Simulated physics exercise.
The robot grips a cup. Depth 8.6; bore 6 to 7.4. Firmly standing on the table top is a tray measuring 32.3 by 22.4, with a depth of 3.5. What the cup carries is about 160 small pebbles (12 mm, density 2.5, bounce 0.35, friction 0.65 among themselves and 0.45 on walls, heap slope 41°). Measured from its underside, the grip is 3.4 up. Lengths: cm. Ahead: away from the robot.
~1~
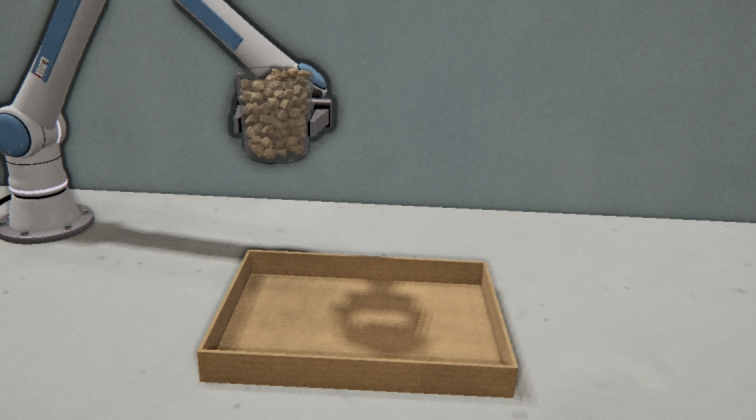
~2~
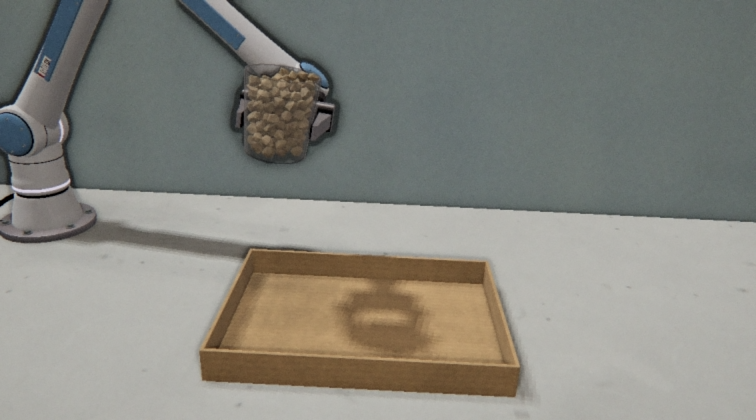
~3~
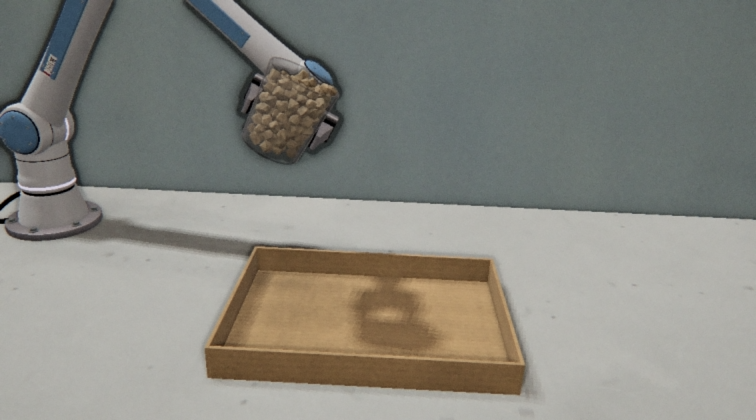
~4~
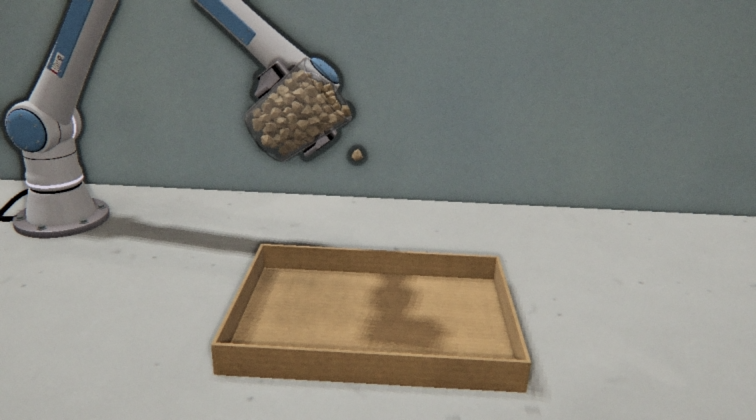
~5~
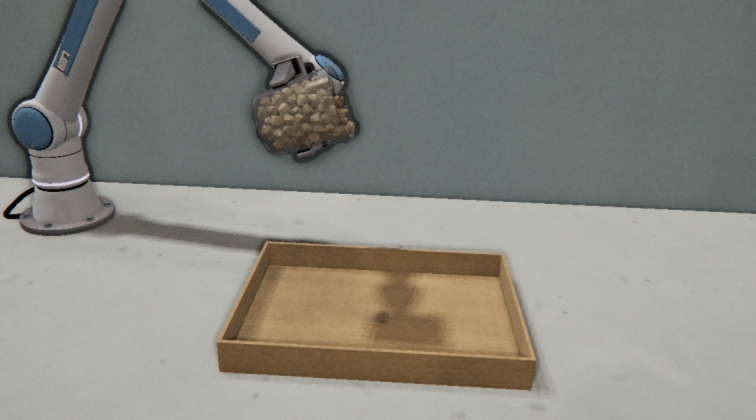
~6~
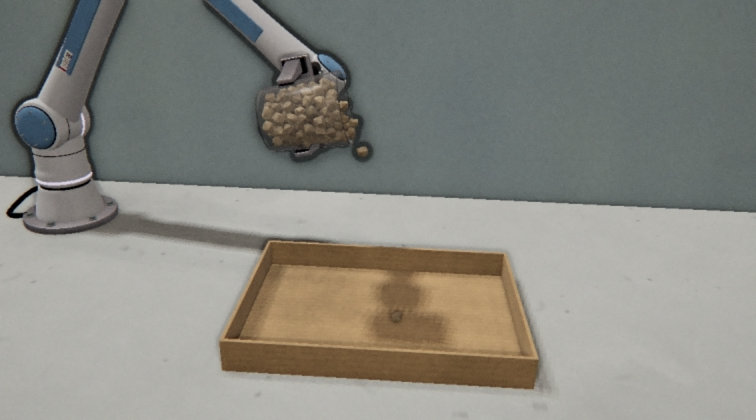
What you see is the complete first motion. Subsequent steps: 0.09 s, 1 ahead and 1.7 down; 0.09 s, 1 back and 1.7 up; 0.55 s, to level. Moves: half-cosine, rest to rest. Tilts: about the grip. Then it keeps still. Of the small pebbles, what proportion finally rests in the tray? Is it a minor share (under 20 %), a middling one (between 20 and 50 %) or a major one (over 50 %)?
A minor share.
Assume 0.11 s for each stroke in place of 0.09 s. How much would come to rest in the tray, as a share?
It would come to around 10 %.
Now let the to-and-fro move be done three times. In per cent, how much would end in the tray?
My guess is near 20 per cent.
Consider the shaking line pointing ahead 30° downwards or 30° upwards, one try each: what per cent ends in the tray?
Result: Approx. 20 % and 35 %, one try each.
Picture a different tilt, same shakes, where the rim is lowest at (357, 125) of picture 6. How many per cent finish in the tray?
About 5 %.
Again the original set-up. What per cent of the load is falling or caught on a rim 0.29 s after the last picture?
Around 8 per cent of the load.
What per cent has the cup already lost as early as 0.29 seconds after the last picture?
Near 10 in a hundred parts have gone so far.
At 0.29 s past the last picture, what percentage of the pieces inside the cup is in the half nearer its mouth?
Some 50 percent is in that half.
Then, 0.29 s on, tilted 70° forward, highest piece 28 above the table; 141 in the cup, 3 in the tray, 12 in flight or on a rim.
Then, 0.58 s on, tilted 13° forward, highest piece 30 above the table; 139 in the cup, 16 in the tray, 1 in flight or on a rim.
Then, 0.93 s on, level, highest piece 30 above the table; 139 in the cup, 17 in the tray.
Then, 1.98 s on, level, highest piece 30 above the table; 139 in the cup, 17 in the tray.
In the end, 139 in the cup, 17 in the tray. That is 11 % in the tray.
